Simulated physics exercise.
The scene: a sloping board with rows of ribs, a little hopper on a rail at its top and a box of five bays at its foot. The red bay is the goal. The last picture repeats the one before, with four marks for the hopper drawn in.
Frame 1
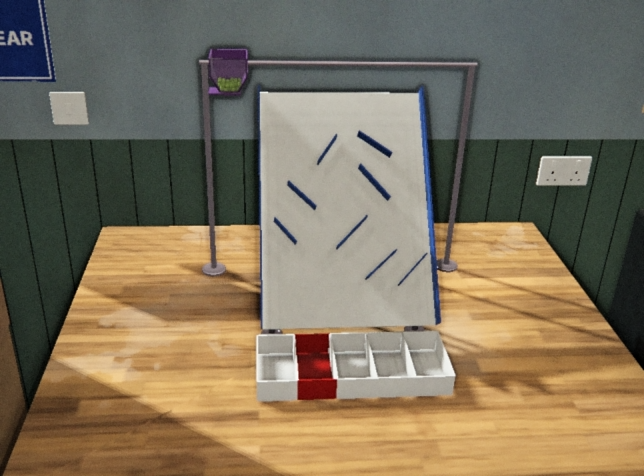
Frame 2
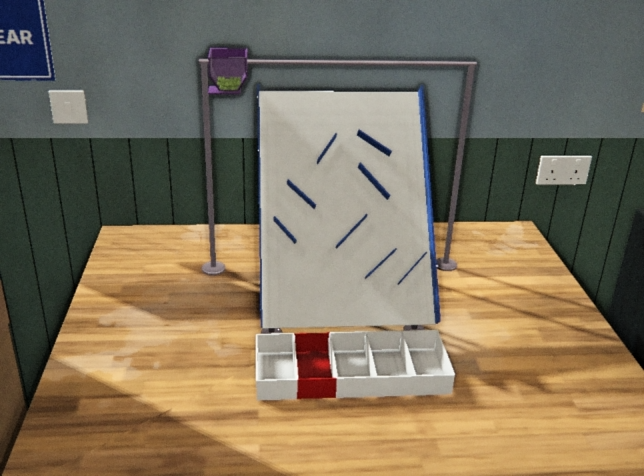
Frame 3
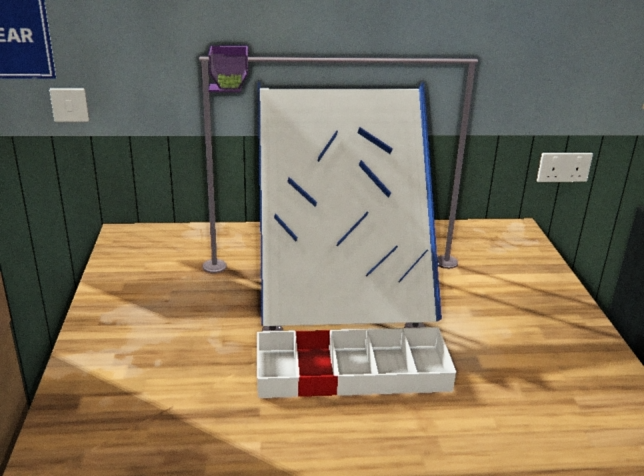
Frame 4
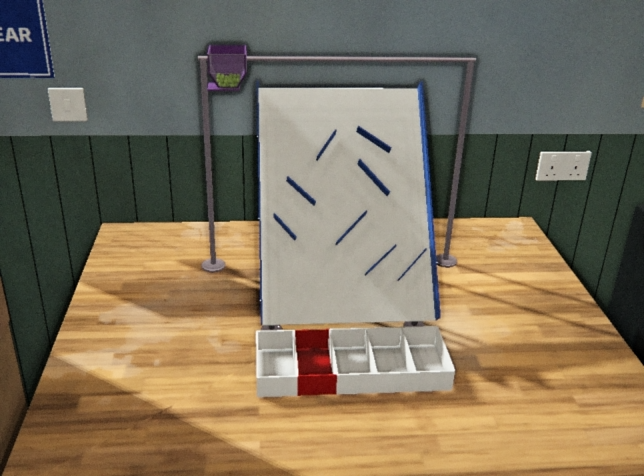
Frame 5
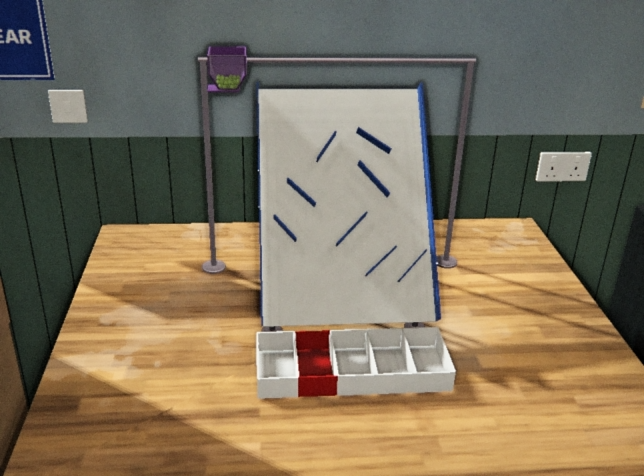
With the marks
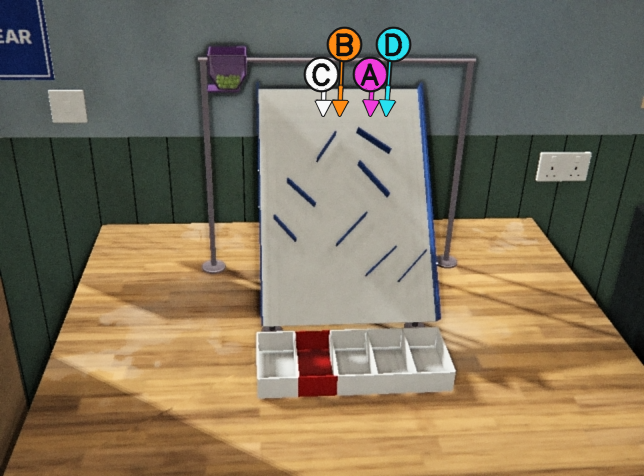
On a wooden table against a green-panelled wall, a purple hopper holding small green pieces sits at the left of a rail above a sloping ribbed board and five bays, one red; nothing moves apart from a slight shift in view.
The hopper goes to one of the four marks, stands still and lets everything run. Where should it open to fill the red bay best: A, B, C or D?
The best mark is C.
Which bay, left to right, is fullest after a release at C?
The second from the left.
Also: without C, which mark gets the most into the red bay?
B it is.
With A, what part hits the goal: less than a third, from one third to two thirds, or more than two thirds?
Mark A gives less than a third.
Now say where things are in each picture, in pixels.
The first frame shows hopper (230, 85), dried peas, door shut.
The second frame shows ribs (318, 160) to (337, 133), (358, 130) to (392, 152), (288, 180) to (316, 205).
The third frame shows ribs (361, 160) to (391, 194), (275, 214) to (297, 238), (338, 243) to (368, 212).
The fourth frame shows ribs (367, 273) to (397, 245), (400, 278) to (427, 248).
The fifth frame shows red bay (318, 385), number 2 of 5 from the left.
On the marked copy, mark A meets the board at (370, 110); mark B meets the board at (339, 110); mark C meets the board at (323, 110); mark D meets the board at (386, 110).
For mark A, just a few in the red bay, almost all in other bays.
For mark B, roughly half in the red bay, roughly half in other bays.
For mark C, the larger part in the red bay, roughly a quarter in other bays.
For mark D, about a tenth in the red bay, almost all in other bays.
